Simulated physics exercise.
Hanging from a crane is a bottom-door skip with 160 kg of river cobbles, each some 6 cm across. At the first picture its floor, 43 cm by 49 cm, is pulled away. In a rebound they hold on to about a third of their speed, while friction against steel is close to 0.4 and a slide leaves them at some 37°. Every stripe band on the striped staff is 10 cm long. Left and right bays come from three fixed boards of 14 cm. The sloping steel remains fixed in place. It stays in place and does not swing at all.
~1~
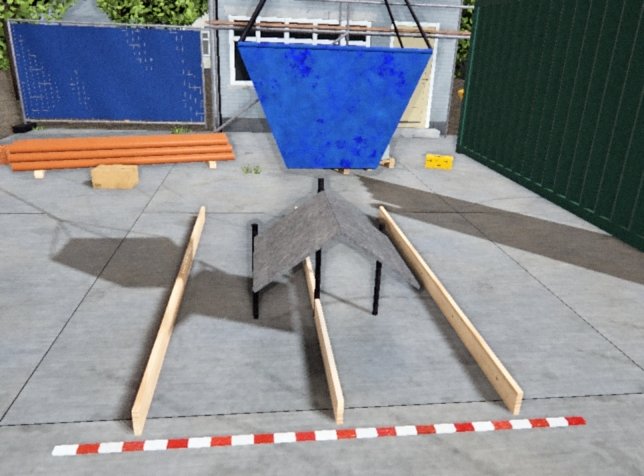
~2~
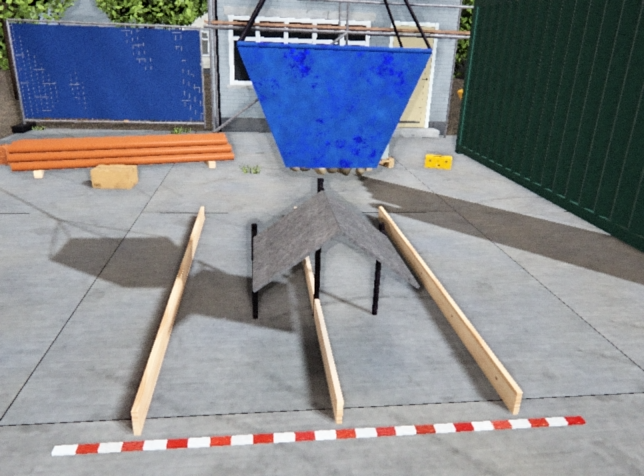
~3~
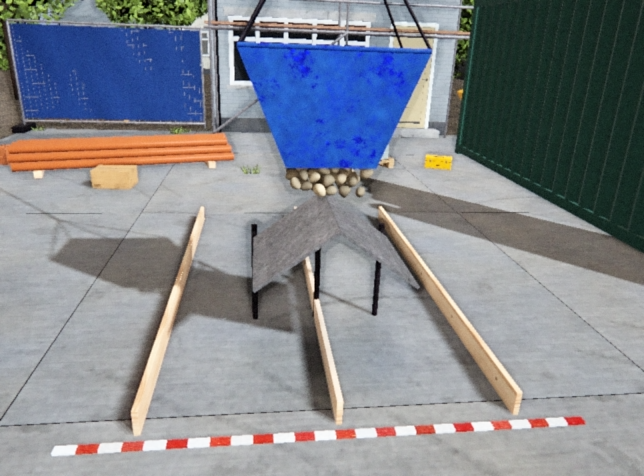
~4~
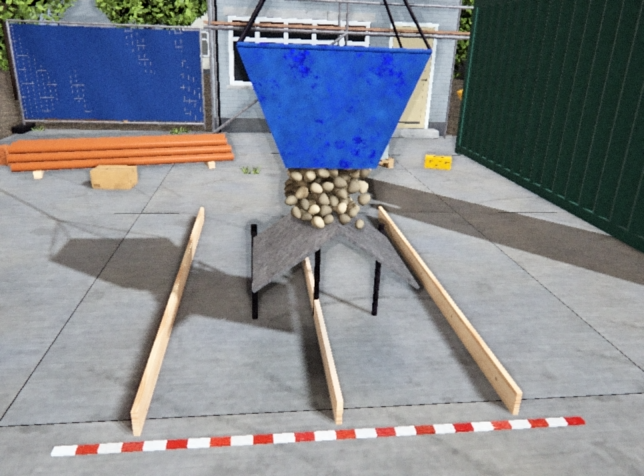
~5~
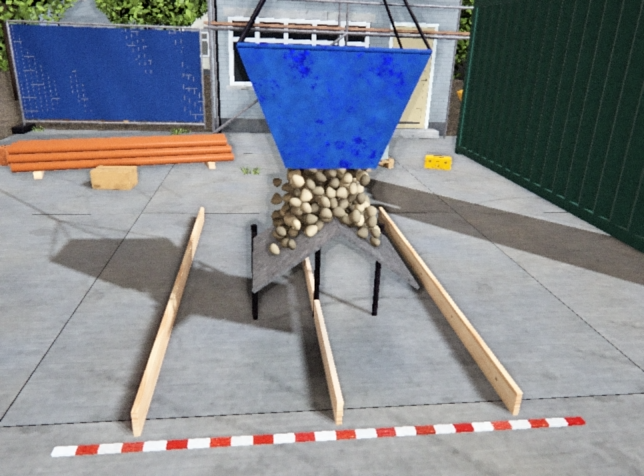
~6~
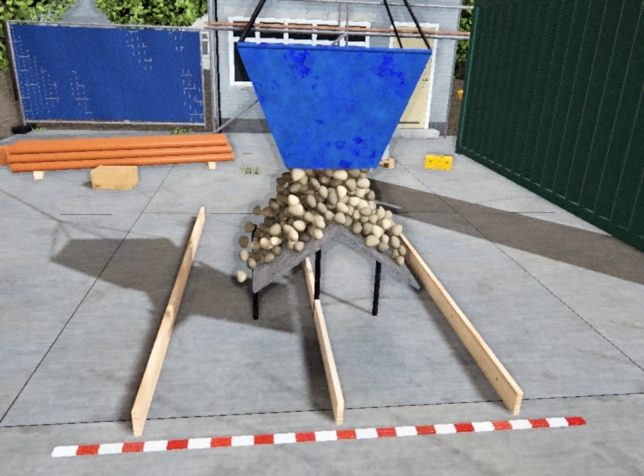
In a concrete yard, rounded stones drop from a hanging blue skip onto a small grey peaked roof and spread down both slopes.
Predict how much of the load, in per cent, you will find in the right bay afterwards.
About 34 per cent of the load.
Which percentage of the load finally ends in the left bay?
I'd put it at roughly 55 per cent.
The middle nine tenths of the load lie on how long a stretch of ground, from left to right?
It spans roughly 210 centimetres.
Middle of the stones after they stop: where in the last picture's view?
Around (220, 354).
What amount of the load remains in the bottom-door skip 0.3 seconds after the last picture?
It still holds around 0 per cent.
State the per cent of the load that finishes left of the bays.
5 %.
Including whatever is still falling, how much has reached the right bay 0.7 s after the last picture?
By then I'd say close to 35 per cent.
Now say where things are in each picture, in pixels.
In the first frame, the outlet is at (333, 157); nothing has dropped yet.
In the second frame, the outlet is at (332, 157); 6 % is out.
In the third frame, the outlet is at (332, 158); 17 % is out, the lowest stones still above the boards at (331, 186), 109 cm up.
In the fourth frame, the outlet is at (332, 158); 35 % is out, the lowest stones still above the boards at (328, 215), 93 cm up.
In the fifth frame, the outlet is at (332, 158); 54 % is out, the lowest stones still above the boards at (283, 239), 80 cm up.
In the sixth frame, the outlet is at (332, 158); 74 % is out, the lowest stones still above the boards at (250, 254), 69 cm up.
Then, 0.3 s after the last picture, 0 % in the bottom-door skip, 37 % on the steel, 1 % falling or lying left of the bays, 37 % falling or lying in the left bay, 24 % falling or lying in the right bay; the stones farthest right are at (476, 332).
Then, 0.7 s after the last picture, 0 % in the bottom-door skip, 3 % on the steel, 5 % falling or lying left of the bays, 52 % falling or lying in the left bay, 34 % falling or lying in the right bay, 5 % falling or lying right of the bays; the stones farthest right are at (537, 333).
Then, 1.3 s after the last picture, 0 % in the bottom-door skip, 6 % falling or lying left of the bays, 53 % falling or lying in the left bay, 34 % falling or lying in the right bay, 6 % falling or lying right of the bays; the stones farthest right are at (581, 332).
Then, 2.2 s after the last picture, 0 % in the bottom-door skip, 6 % falling or lying left of the bays, 53 % falling or lying in the left bay, 34 % falling or lying in the right bay, 6 % falling or lying right of the bays; the stones farthest right are at (581, 332).
Then, 4.1 s after the last picture, 0 % in the bottom-door skip, 6 % left of the bays, 53 % in the left bay, 34 % in the right bay, 6 % right of the bays; the stones farthest right are at (581, 332).
